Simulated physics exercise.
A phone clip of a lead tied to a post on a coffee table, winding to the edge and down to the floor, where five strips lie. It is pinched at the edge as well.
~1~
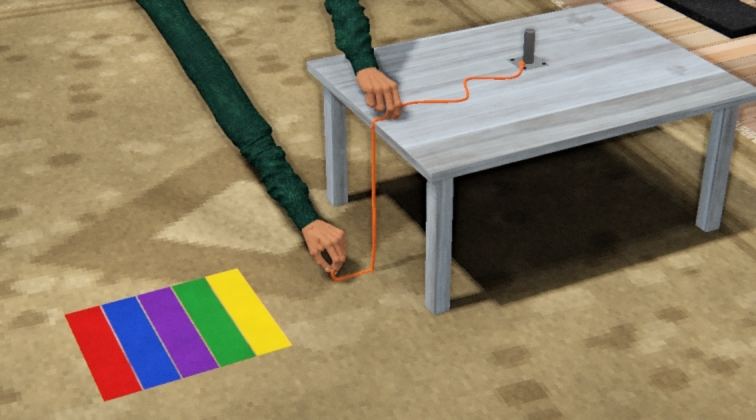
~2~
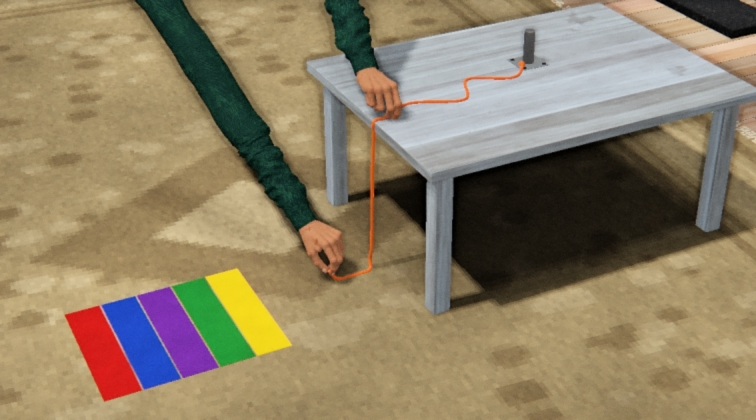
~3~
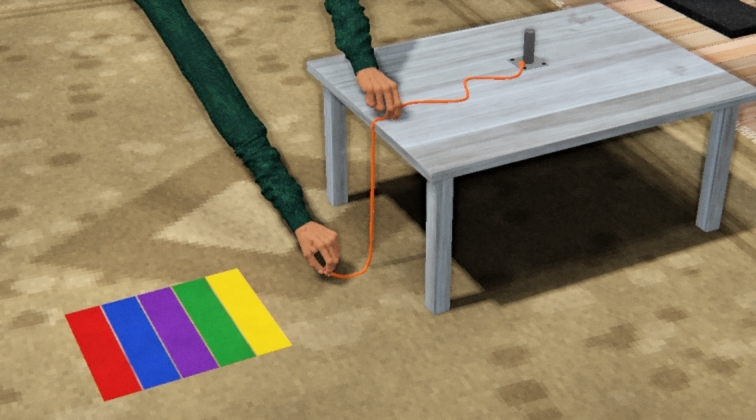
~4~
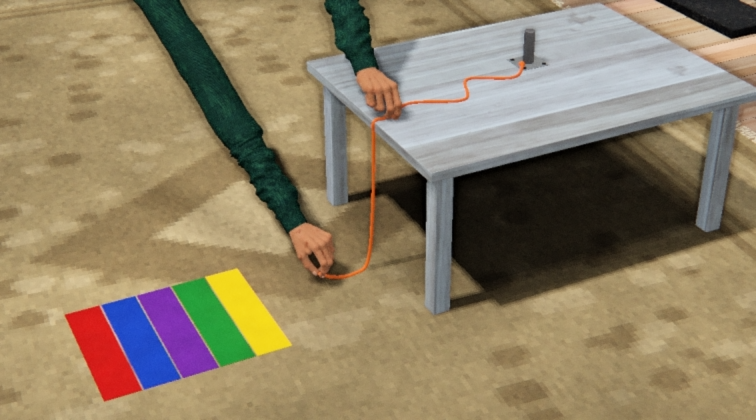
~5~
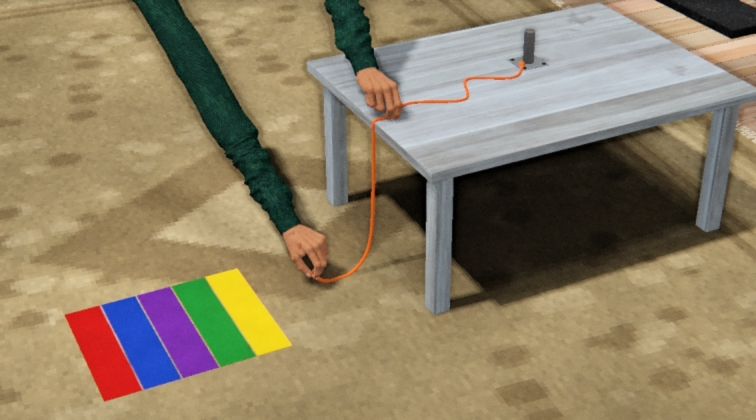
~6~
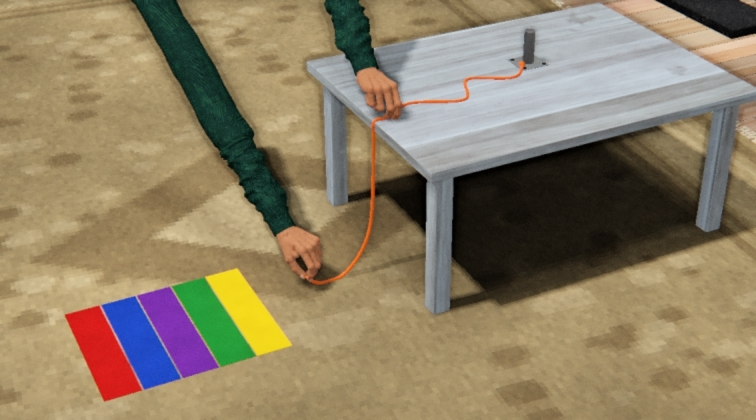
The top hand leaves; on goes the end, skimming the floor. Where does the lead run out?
The purple one.
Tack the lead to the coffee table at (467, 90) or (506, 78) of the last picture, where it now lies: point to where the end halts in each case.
In that order: (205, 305) and (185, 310).
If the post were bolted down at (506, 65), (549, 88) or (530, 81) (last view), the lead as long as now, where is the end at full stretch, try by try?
Near (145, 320), (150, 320) and (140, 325).
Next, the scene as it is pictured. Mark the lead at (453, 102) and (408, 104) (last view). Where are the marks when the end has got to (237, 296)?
At (414, 103), then (379, 116).
Soon after, end near (236, 296); over yellow.
After that, end near (197, 307); over green.
At the stop, end near (173, 314); over purple. It halts on the purple strip.
